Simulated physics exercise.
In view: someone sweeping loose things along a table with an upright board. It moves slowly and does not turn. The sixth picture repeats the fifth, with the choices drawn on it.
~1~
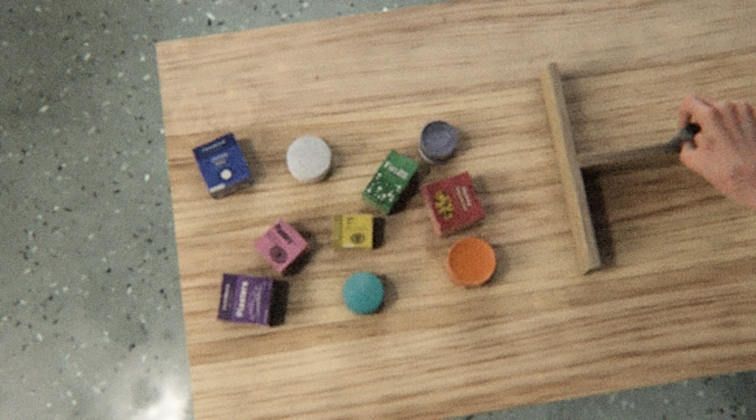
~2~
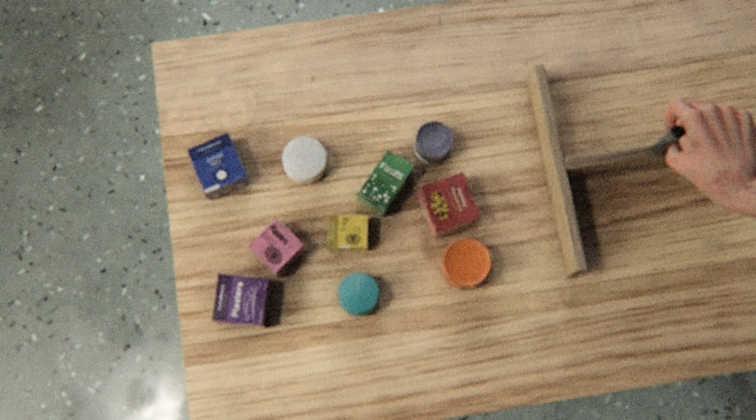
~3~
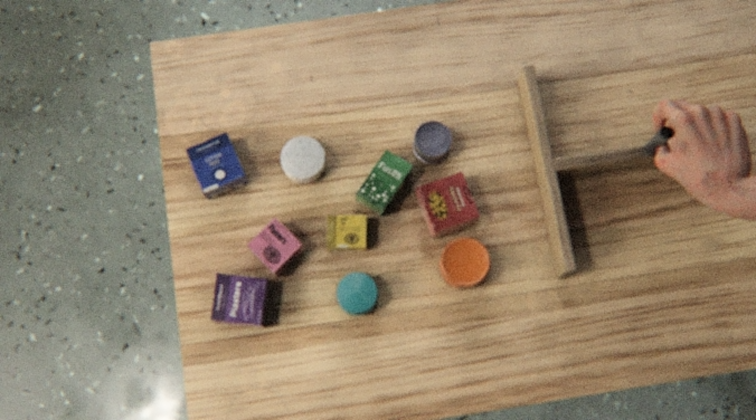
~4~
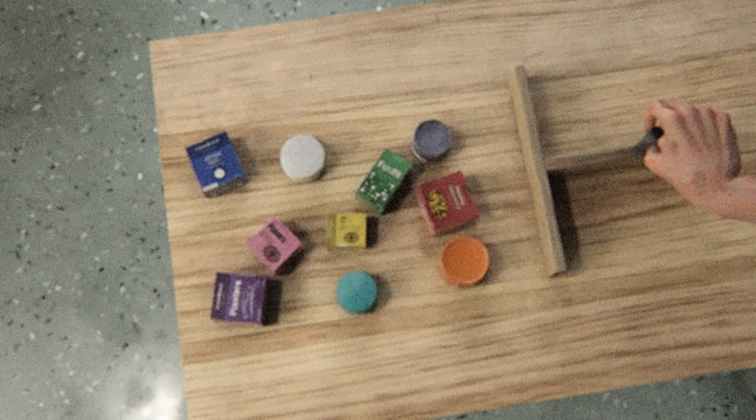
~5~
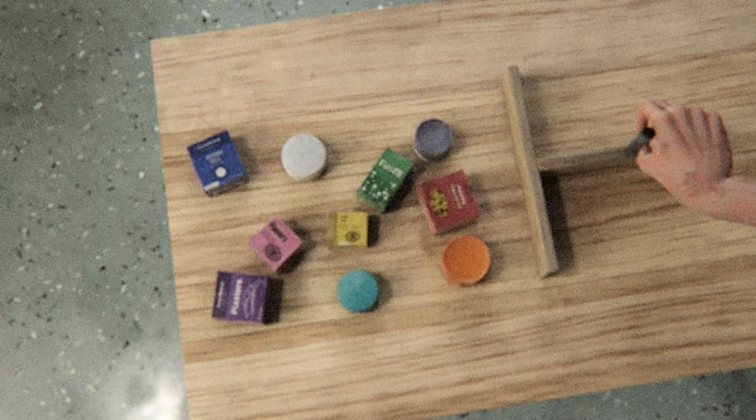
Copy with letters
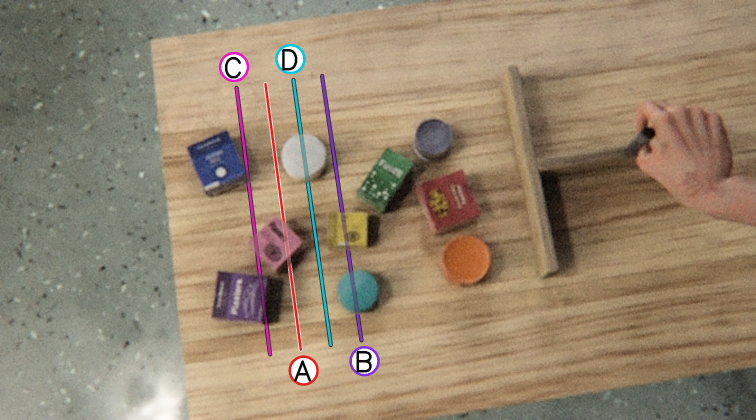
A hand at the right slowly slides an upright wooden board leftward across a pale wooden table, seen from above over a speckled floor. Left of the board lie blue, pink, purple, yellow, green and red boxes, with round grey, dark bluish, turquoise and orange containers among them. The board closes part of the gap without turning or touching them, while the view shifts very slightly.
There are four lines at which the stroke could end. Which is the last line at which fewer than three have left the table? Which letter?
The farthest such stop is C.
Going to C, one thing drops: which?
The pink box goes over.
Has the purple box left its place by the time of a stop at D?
No.
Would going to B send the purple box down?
By then, no.
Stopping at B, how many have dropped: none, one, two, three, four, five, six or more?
By then, none.
On the copy, A at (283, 212); B at (341, 204); C at (253, 217); D at (311, 208).
On C. First, board (433, 180); orange jar (415, 269); grey tin (399, 145).
Then, board (332, 195); pink box (222, 243); yellow box (264, 248).
Finally, board (253, 206); pink box over the edge; yellow box (186, 259); one fallen.
By contrast, A is within the limit but short; B is within the limit but short; D is within the limit but short.
